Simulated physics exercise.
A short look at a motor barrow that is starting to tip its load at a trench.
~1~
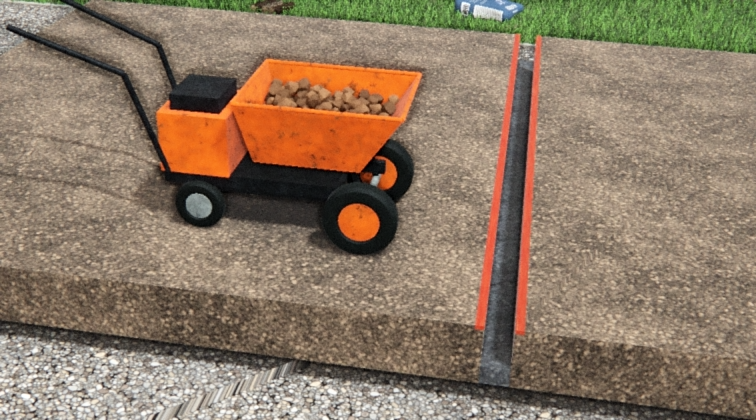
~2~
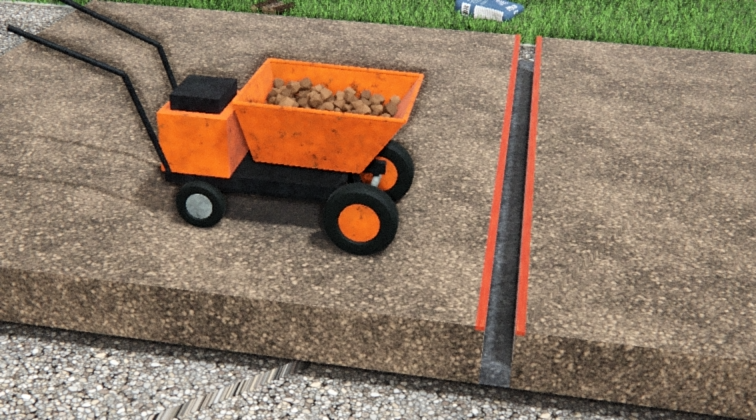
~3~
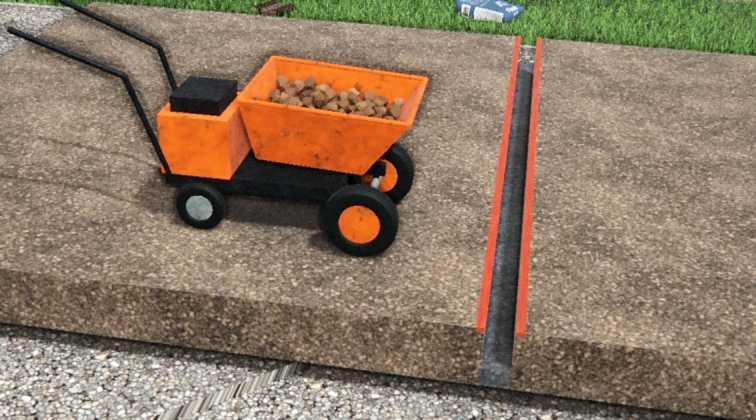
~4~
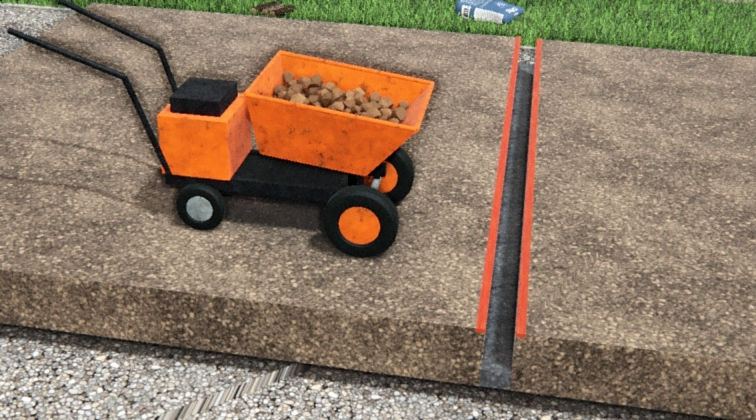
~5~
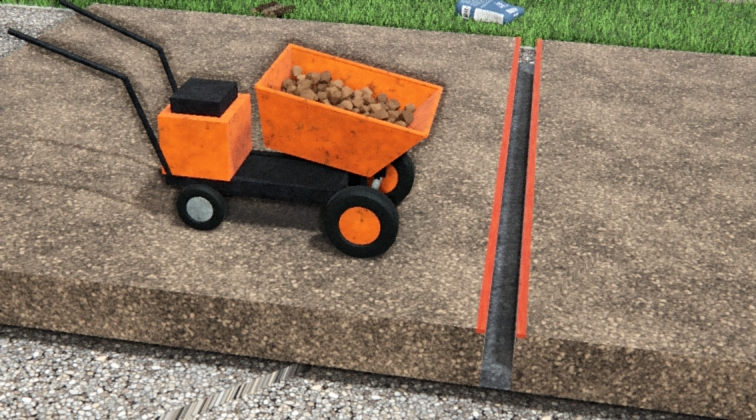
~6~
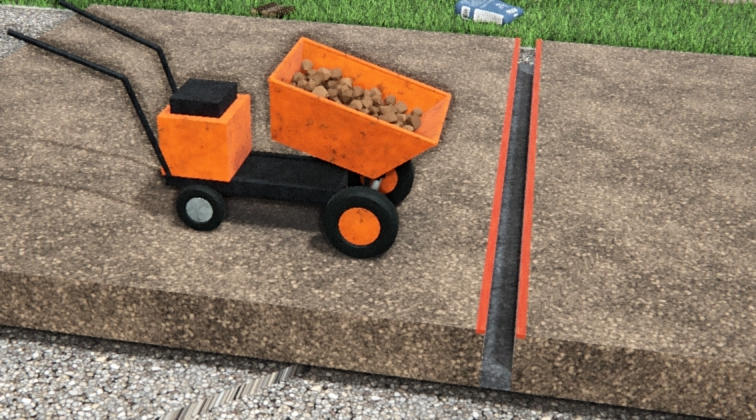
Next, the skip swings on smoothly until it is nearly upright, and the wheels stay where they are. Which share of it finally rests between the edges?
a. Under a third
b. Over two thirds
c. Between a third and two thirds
Answer: C.
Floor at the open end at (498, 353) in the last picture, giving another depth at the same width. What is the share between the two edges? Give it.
It lands somewhere near 40 percent.
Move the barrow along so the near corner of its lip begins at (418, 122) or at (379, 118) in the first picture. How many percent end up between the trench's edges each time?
Around 50 % the first time and around 50 % the second.
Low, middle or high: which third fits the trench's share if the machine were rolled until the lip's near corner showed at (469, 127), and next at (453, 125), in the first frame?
Try one, below one third; try two, under a third.
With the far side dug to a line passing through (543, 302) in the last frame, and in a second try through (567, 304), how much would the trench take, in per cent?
The first try lands around 80 %, the second around 90 %.
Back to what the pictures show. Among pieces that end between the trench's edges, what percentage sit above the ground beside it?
20 per cent or so.
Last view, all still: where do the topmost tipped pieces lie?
My guess for the top is about pixel (505, 231).
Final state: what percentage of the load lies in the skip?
I reckon some 10 percent.
Soon, skip tipped steeply; all in the skip.
A while on, skip tipped right over; most in the skip; a stray few short of the trench; a small part in or heaped over the trench; a stray few beyond it; a stray few falling.
Towards the end, skip tipped right over; about a quarter in the skip; a small part short of the trench; about half in or heaped over the trench; about a quarter beyond it.
Finally, skip tipped right over; a small part in the skip; a small part short of the trench; about half in or heaped over the trench; about a third beyond it.
